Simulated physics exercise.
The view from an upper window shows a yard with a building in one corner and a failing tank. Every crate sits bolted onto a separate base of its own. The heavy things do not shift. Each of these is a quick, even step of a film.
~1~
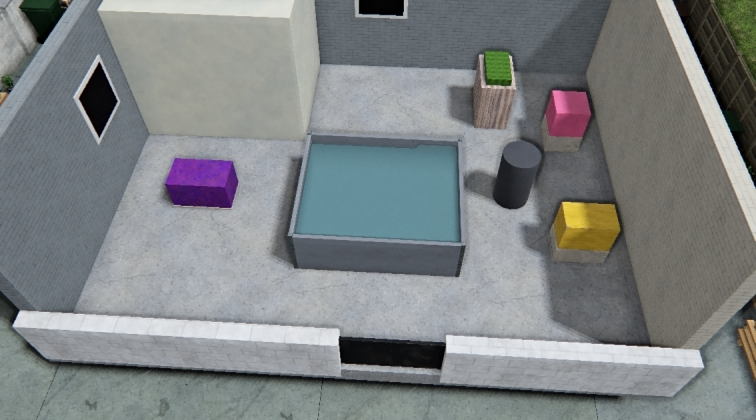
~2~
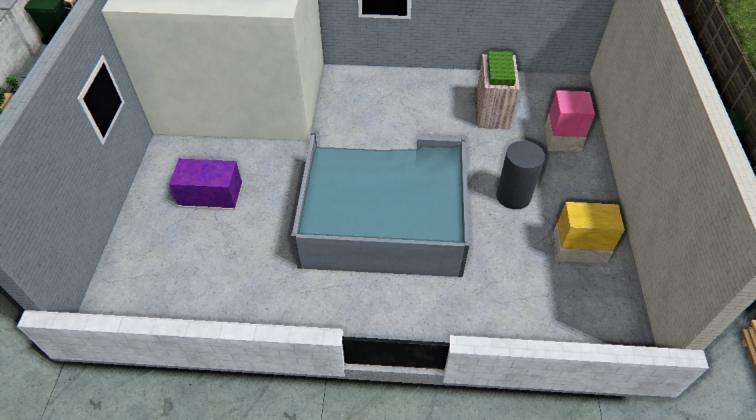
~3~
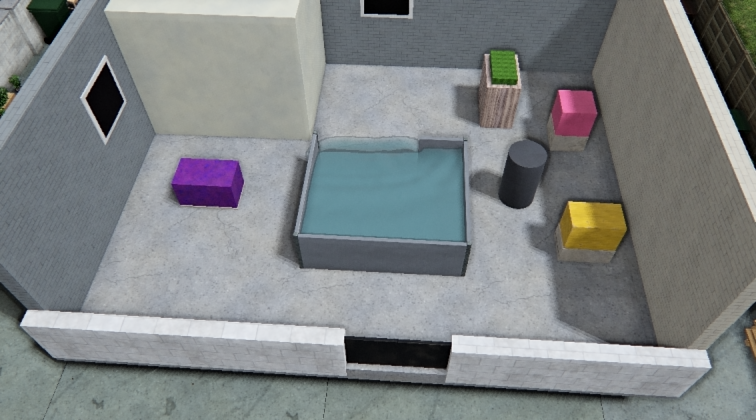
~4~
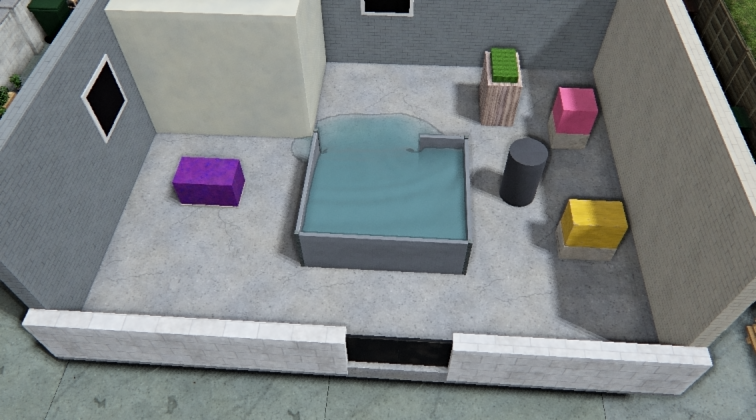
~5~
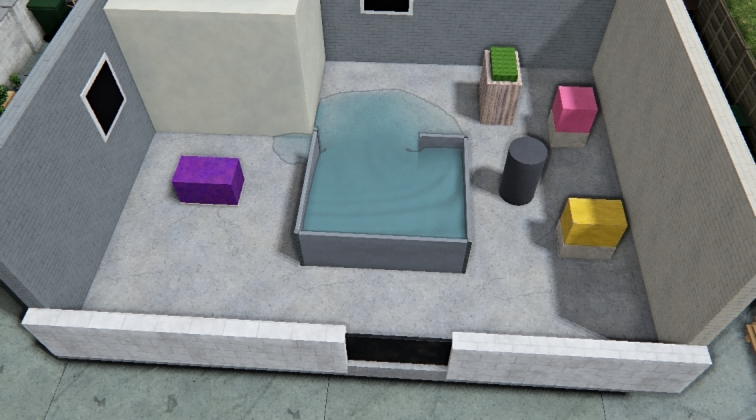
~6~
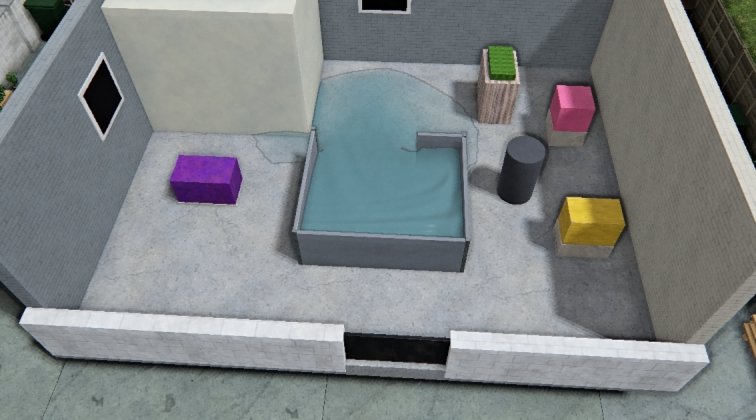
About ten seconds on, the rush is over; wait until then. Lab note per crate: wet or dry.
Result: Most likely the purple crate gets water on it; most likely the pink crate remains untouched; most likely the yellow crate remains untouched.
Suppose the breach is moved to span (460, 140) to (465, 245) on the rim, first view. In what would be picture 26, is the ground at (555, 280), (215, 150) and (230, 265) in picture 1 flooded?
In the order given, the spots are swamped, not soaked and not soaked.
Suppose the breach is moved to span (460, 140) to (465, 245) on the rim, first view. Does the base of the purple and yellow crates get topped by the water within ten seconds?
Note: Purple one is overtopped; yellow one is overtopped.
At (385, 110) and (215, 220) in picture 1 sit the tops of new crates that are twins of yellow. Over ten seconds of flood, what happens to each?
Is flooded, then stays clear.
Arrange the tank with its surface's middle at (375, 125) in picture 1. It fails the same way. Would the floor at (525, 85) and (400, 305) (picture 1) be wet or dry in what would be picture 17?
Submerged, then untouched.
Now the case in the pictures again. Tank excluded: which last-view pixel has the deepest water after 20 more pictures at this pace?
It should be roughly at (583, 71).
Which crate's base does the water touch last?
It's the yellow crate.
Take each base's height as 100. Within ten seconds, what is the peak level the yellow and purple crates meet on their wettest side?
Some 70 and 240 % respectively.
A moment on, water covers 25 % of the floor; the purple crate not reached, the pink crate not reached, the yellow crate not reached.
Next, water covers 30 % of the floor; the purple crate water round its plinth, the pink crate water round its plinth, the yellow crate not reached.
Then, water covers 45 % of the floor; the purple crate water round its plinth, the pink crate water round its plinth, the yellow crate not reached.
Later, water covers 75 % of the floor; the purple crate water round its plinth, the pink crate water round its plinth, the yellow crate water round its plinth.
In the end, water covers 95 % of the floor; the purple crate was topped, the pink crate stayed above the water, the yellow crate stayed above the water.
